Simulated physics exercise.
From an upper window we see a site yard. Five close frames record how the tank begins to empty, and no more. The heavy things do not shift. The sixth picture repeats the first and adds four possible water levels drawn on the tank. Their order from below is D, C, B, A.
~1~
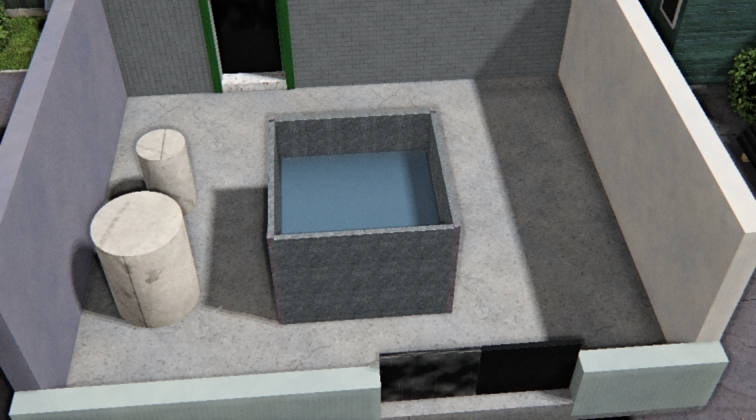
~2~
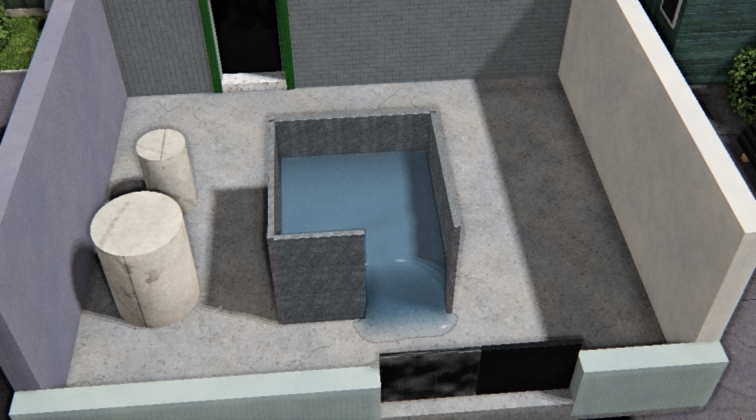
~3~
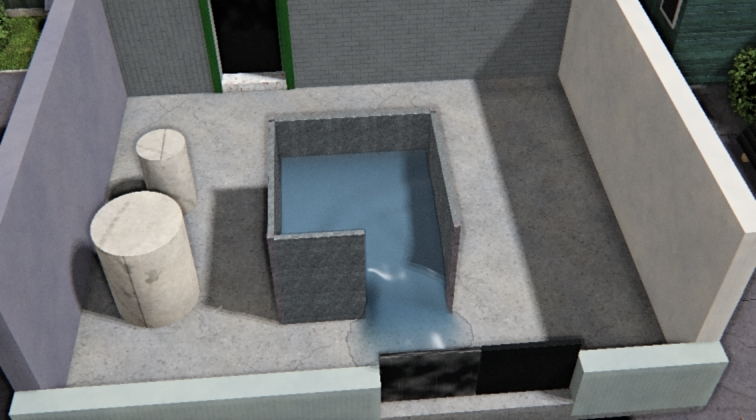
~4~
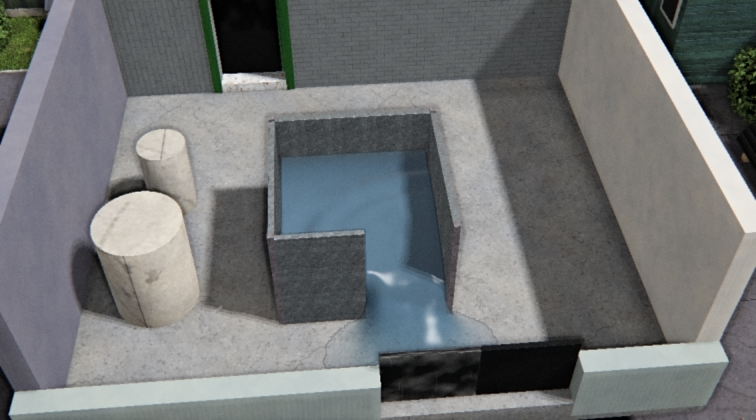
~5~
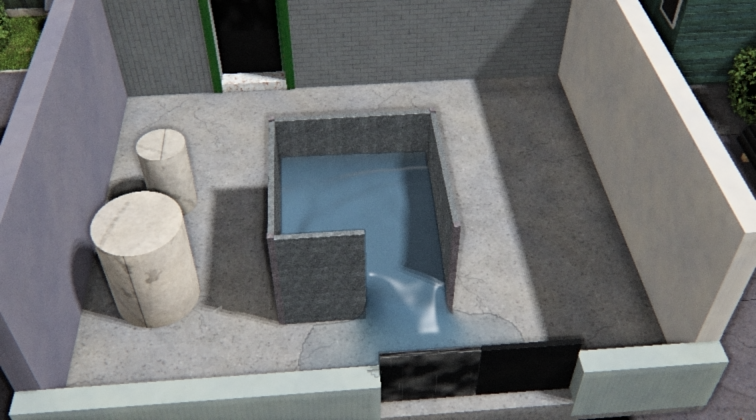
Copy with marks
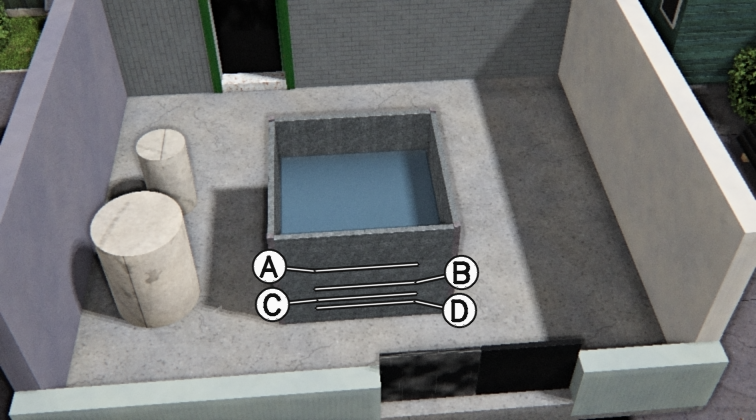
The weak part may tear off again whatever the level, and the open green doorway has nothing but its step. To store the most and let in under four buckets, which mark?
Take A.
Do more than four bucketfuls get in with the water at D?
No.
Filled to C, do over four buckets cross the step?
No, not at all.
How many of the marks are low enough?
All of the four.
On the marked copy, A at (365, 267); B at (366, 285); C at (366, 296); D at (366, 304); from the bottom up D, C, B, A.
Choosing A, a splash gets over, under a bucket.
Choosing B, nothing gets over.
Choosing C, nothing gets over.
Choosing D, nothing gets over.
